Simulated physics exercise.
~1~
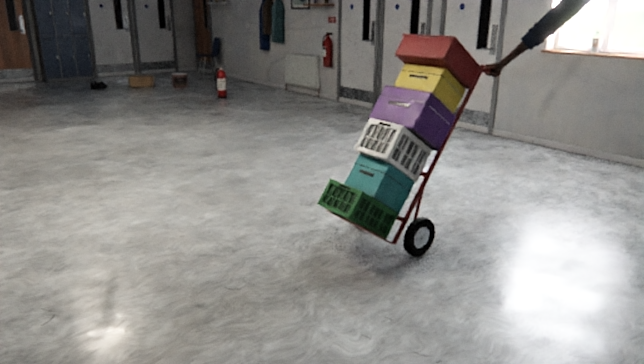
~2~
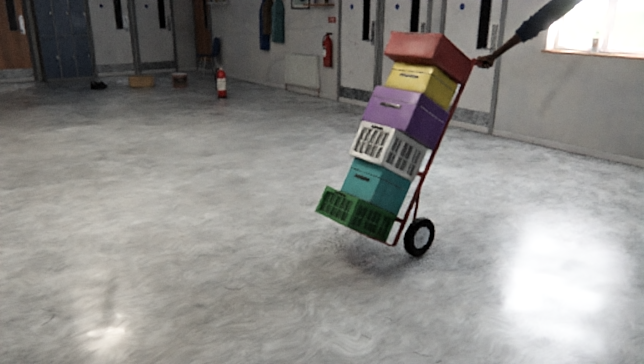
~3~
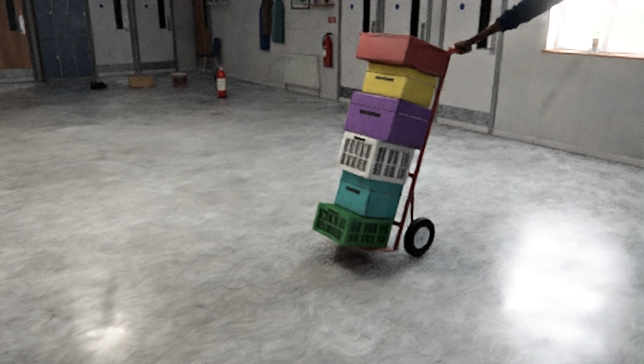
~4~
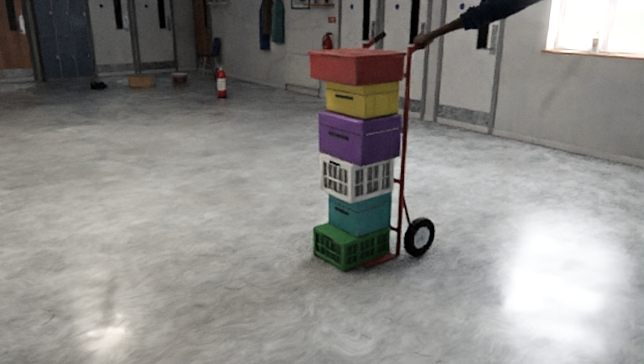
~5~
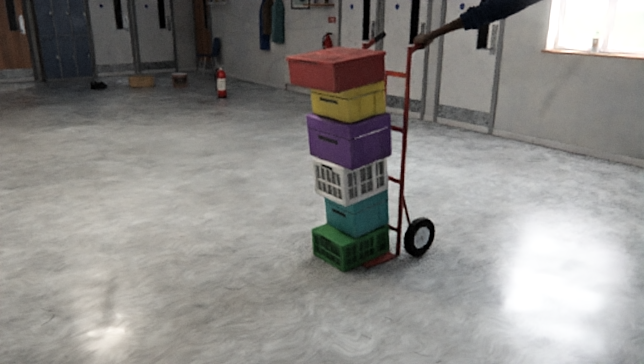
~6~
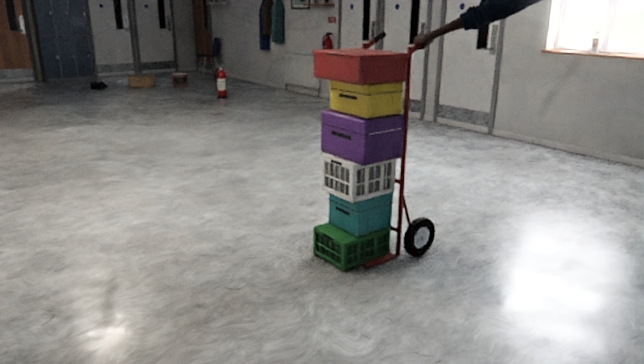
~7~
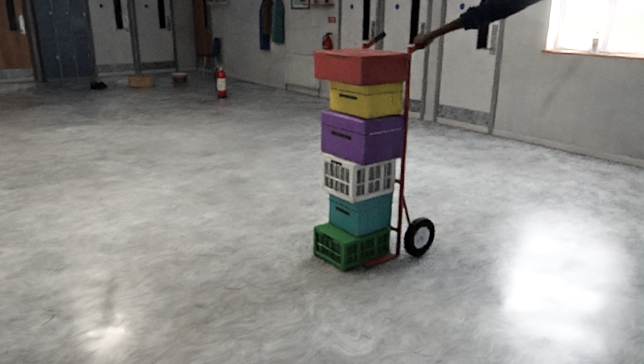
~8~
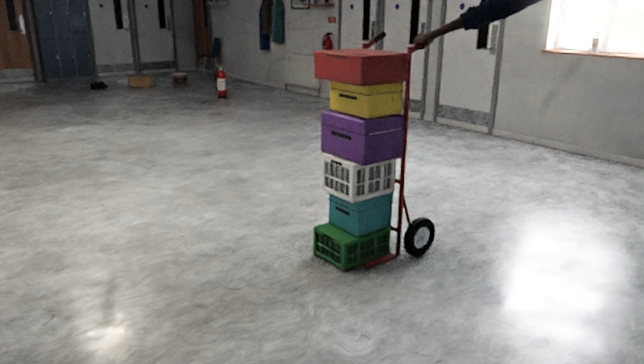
A stack of six boxes tips upright on a sack truck, wobbles, and stays standing.
